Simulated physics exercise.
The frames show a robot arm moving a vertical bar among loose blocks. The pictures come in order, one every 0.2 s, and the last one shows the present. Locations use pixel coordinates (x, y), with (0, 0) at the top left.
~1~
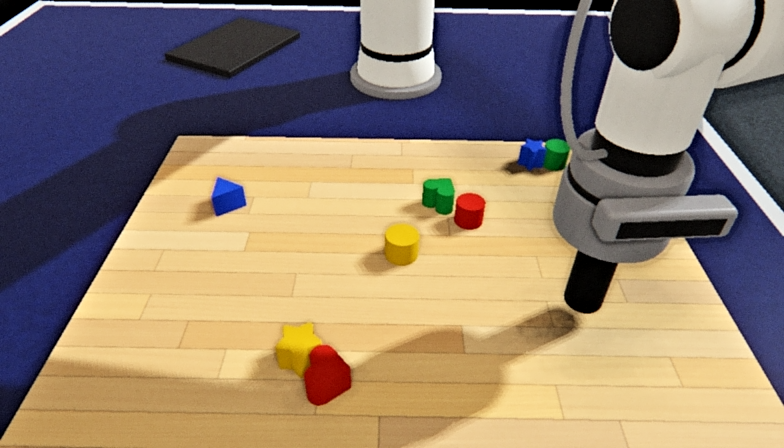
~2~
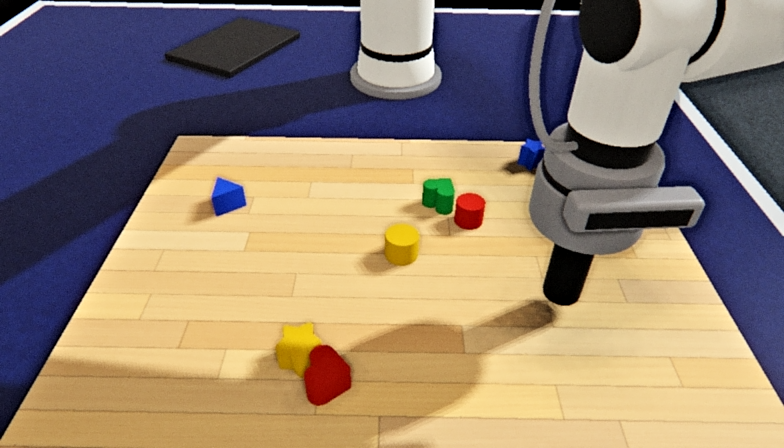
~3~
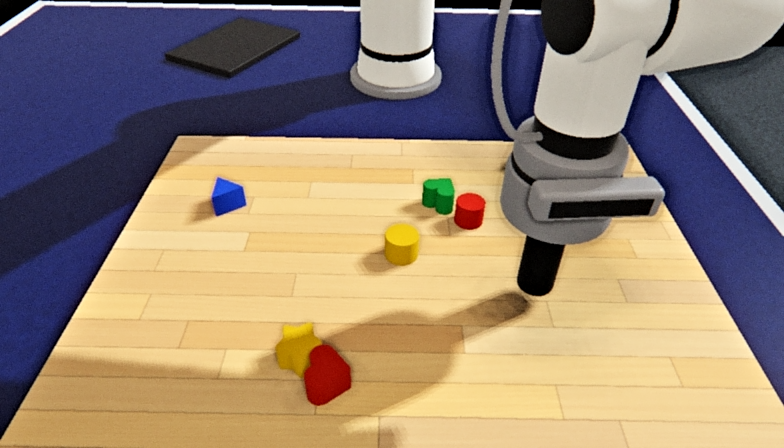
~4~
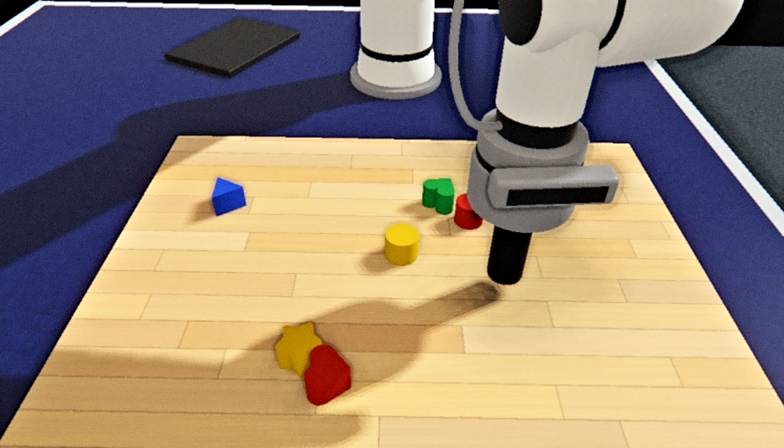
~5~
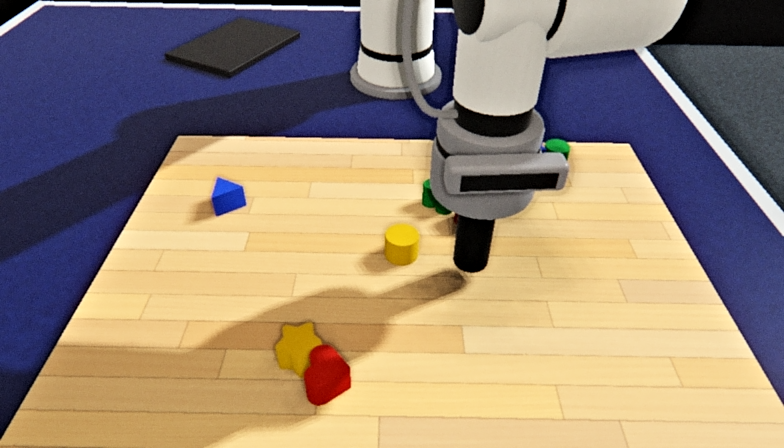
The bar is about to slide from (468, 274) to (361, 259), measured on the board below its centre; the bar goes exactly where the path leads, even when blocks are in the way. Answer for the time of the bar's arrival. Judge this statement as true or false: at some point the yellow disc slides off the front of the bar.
True.
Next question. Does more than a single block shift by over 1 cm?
The answer is no.
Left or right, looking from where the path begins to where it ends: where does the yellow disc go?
The yellow disc is shifted sideways to the right, facing along the path from start to end.
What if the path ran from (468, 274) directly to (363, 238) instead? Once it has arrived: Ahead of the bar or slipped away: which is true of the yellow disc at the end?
It remains before the bar.
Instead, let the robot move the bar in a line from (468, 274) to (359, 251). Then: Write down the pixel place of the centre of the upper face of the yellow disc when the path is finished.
In the picture, that point is around (347, 211).
The first path, step by step. One third of the way, bar (433, 258); nothing pushed yet.
Two thirds of the way, bar (396, 253); yellow disc (379, 225).
At the end, bar (361, 248); yellow disc (363, 217); red disc in place.
